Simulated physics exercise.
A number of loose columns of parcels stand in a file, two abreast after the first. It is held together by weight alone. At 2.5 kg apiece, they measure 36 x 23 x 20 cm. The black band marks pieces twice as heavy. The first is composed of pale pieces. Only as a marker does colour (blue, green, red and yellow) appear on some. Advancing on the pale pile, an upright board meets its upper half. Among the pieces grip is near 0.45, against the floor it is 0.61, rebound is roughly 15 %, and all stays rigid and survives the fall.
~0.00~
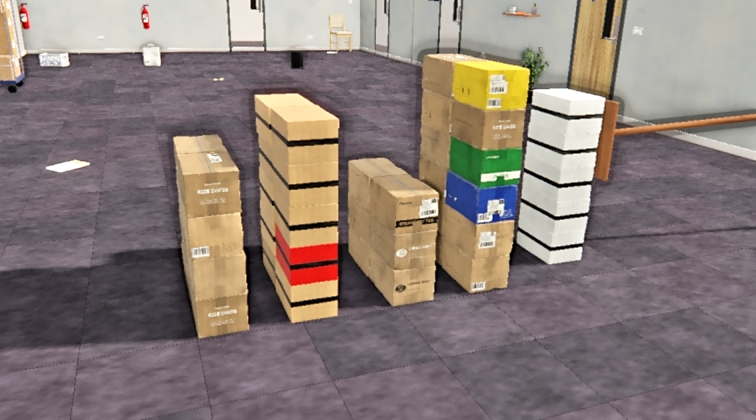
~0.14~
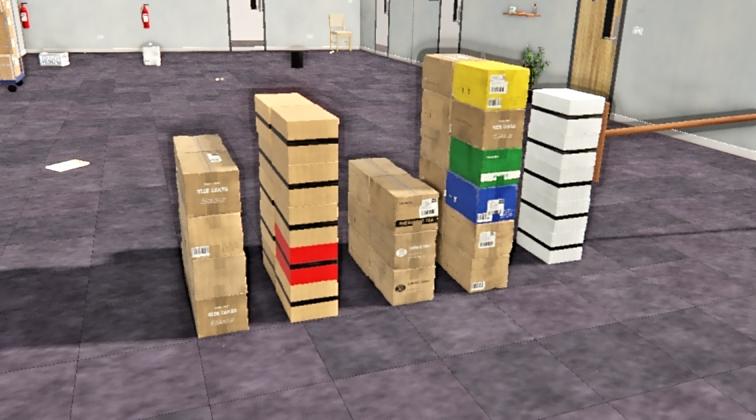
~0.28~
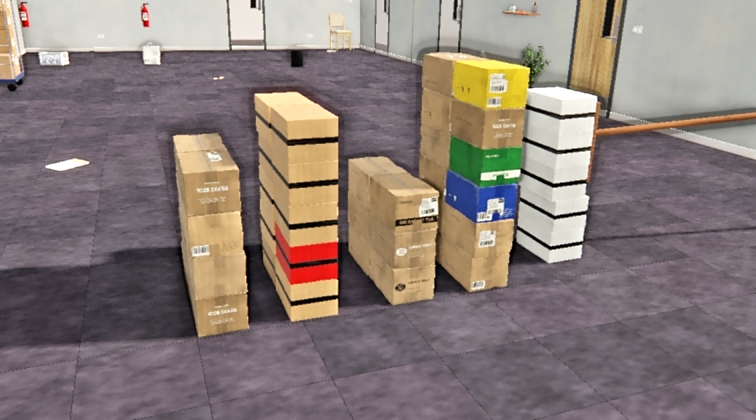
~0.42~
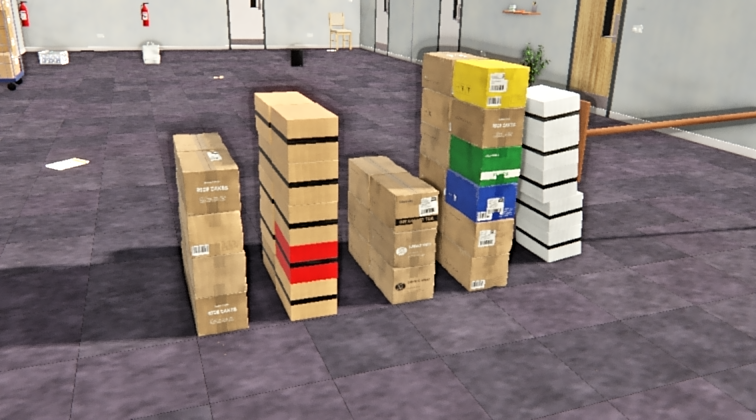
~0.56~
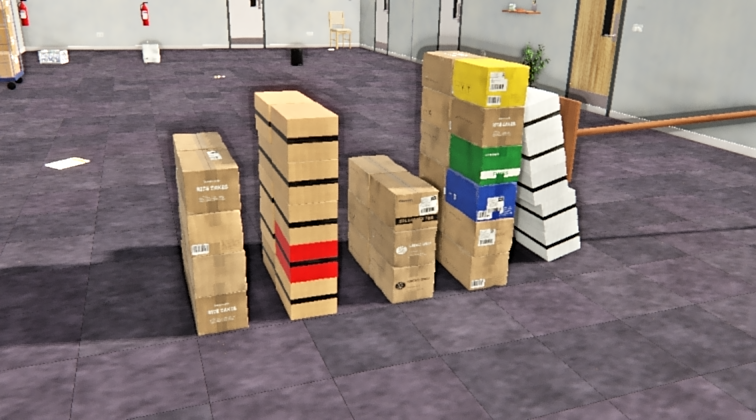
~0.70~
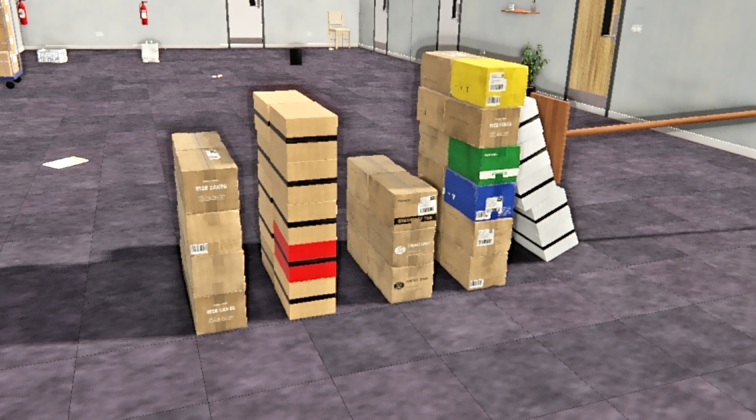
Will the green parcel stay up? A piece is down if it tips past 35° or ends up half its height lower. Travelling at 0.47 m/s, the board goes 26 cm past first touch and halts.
No.
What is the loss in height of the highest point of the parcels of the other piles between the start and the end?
By about 50 cm, start to end.
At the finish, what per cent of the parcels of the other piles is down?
Something near 100 percent.
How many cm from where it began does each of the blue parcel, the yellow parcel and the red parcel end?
Here blue ends up 50 centimetres away, yellow 160 centimetres and red 50 centimetres.
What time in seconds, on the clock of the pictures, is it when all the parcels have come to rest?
4.5 s, give or take.
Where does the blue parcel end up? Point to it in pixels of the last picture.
In the last picture it sits at roughly (403, 222).
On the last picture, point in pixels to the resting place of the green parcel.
About (359, 219).
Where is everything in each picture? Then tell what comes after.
In the first frame (pixels give the middle of a visible side), board (614, 132) 9 cm short; green parcel (502, 168); yellow parcel (508, 90); blue parcel (497, 205); none of the others has stirred.
The second frame shows board (604, 133) 28 mm short; green parcel (502, 168).
The third frame shows board (595, 132) 38 mm in; green parcel (502, 167).
The fourth frame shows board (586, 132) 10 cm in, top of the pale pile leaning 8°; green parcel (502, 167); none of the others has stirred.
The fifth frame shows board (576, 132) 17 cm in, top of the pale pile leaning 16°; green parcel (502, 166); none of the others has stirred.
The sixth frame shows board (565, 133) 23 cm in, top of the pale pile leaning 22°; green parcel (500, 166); yellow parcel (507, 87); blue parcel (496, 203); movement in 2 of them.
After 1.32 s, 5 of the pale pile down; none of the 36 other parcels down, 12 disturbed; green parcel 16° from how it stood; blue parcel 16° from how it stood.
After 1.86 s, 5 of the pale pile down; 12 of the 36 other parcels down; green parcel 39° from how it stood, 12 cm lower; blue parcel 40° from how it stood, 8 cm lower.
After 2.82 s, 5 of the pale pile down; 29 of the 36 other parcels down; green parcel 45° from how it stood, 25 cm lower; yellow parcel 45° from how it stood, 46 cm lower.
After 3.34 s, 5 of the pale pile down; 36 of the 36 other parcels down; green parcel 50° from how it stood, 28 cm lower; red parcel 65° from how it stood, 15 cm lower.
In the end (4.7 s), 5 of the pale pile down; 36 of the 36 other parcels down; green parcel 49° from how it stood, 28 cm lower; red parcel on its side; yellow parcel 50° from how it stood, 71 cm lower. From the last view, middles, green parcel near (358, 219), red parcel near (208, 294).
